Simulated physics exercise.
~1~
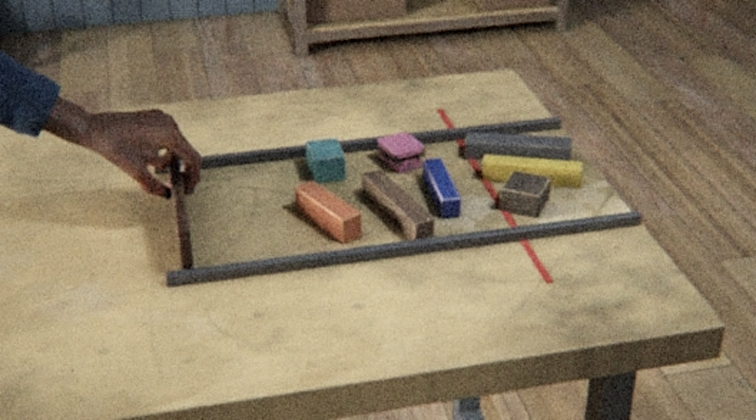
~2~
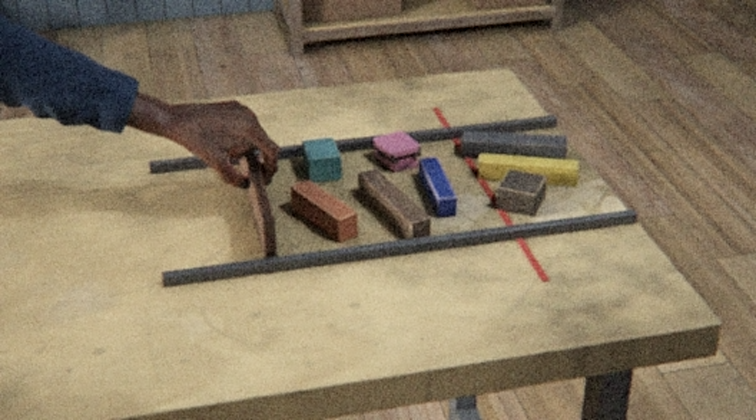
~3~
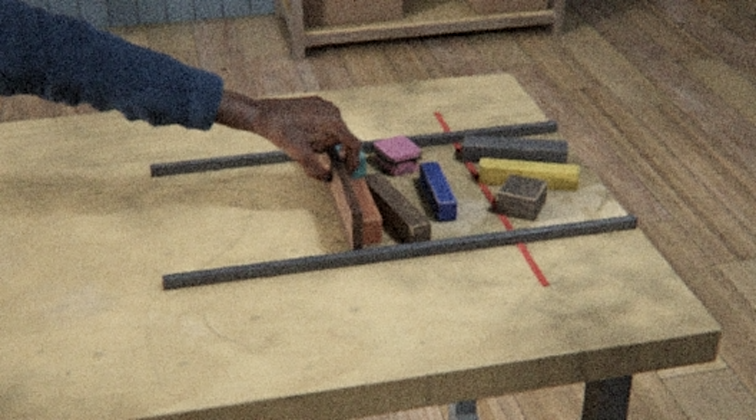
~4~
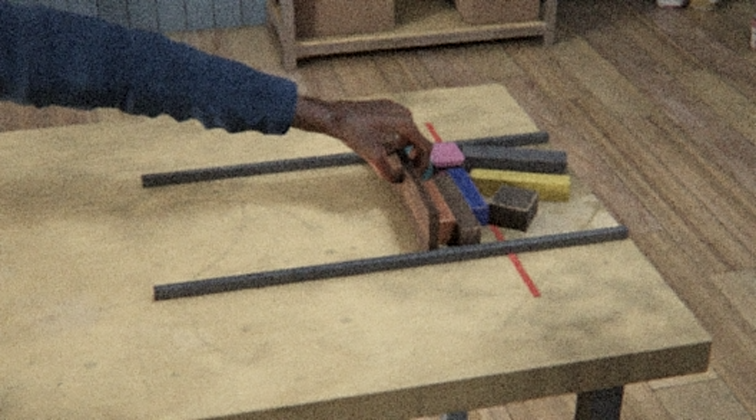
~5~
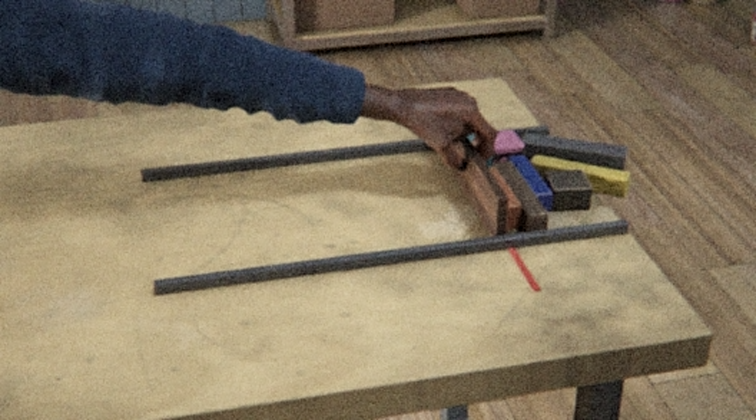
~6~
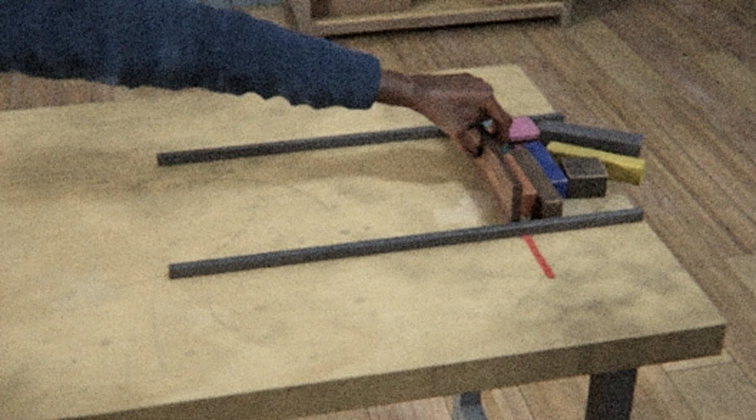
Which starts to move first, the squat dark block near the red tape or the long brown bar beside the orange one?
The long brown bar starts to move first. The squat dark block is still in its place when the brown bar is pushed along, and it only shifts afterwards.
